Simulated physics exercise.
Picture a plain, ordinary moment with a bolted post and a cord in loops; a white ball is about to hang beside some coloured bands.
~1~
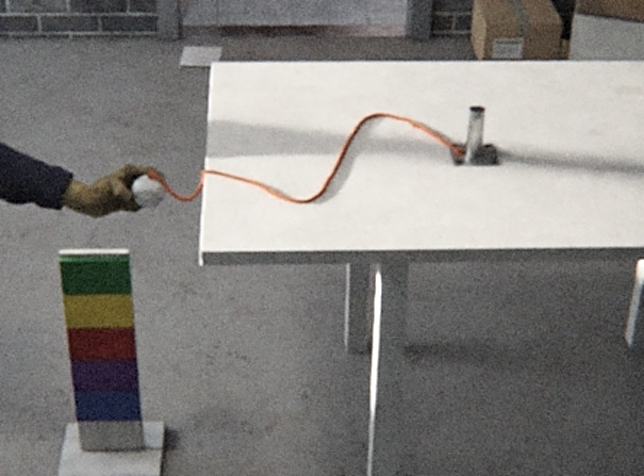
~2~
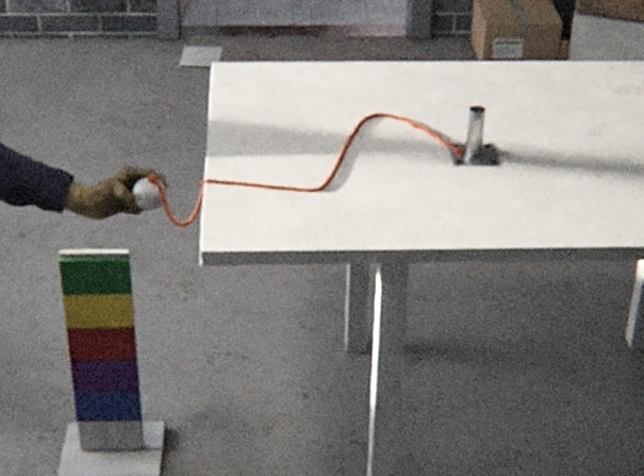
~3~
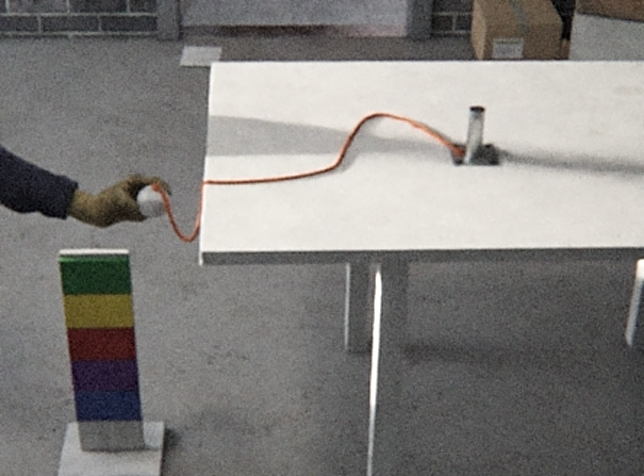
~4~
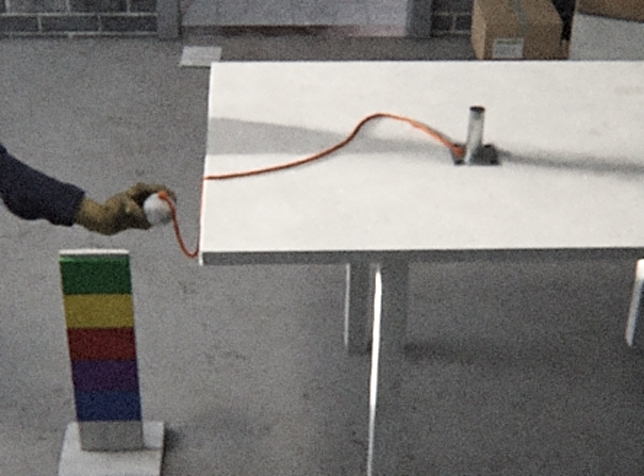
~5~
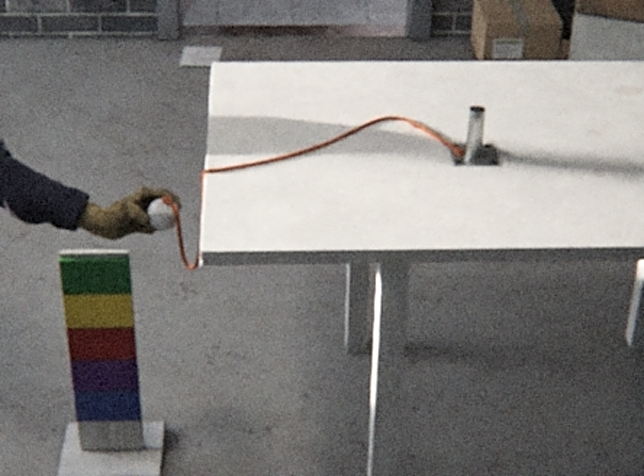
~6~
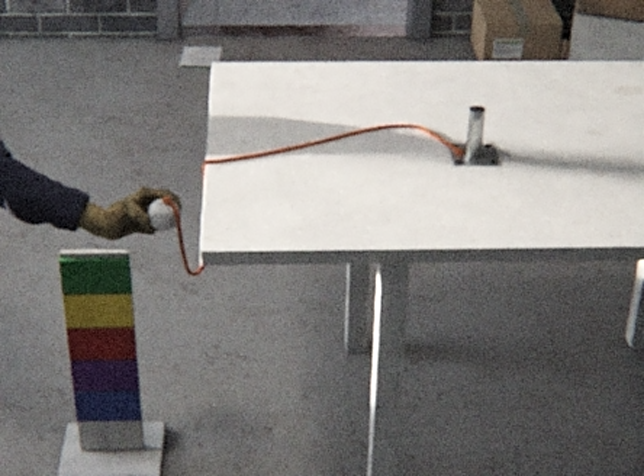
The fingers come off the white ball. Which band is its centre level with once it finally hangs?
Blue.
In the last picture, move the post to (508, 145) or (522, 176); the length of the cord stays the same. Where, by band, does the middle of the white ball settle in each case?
First case: Purple. Second case: Purple.
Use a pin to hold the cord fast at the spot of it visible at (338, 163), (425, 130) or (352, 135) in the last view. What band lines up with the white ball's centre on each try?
First try yellow, second purple, third red.
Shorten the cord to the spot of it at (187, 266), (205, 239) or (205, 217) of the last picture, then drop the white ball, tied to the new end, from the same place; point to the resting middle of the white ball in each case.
Estimated positions in order: (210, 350); (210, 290); (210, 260).
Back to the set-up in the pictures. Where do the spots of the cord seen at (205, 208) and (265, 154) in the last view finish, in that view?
The first moves to (206, 240), the second to (219, 153).
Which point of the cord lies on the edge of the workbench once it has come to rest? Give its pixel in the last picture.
Approx. (253, 156).
Soon after, ball near (223, 353); level with purple.
Then, ball near (213, 392); level with blue.
At rest, ball near (218, 391); level with blue. At blue.
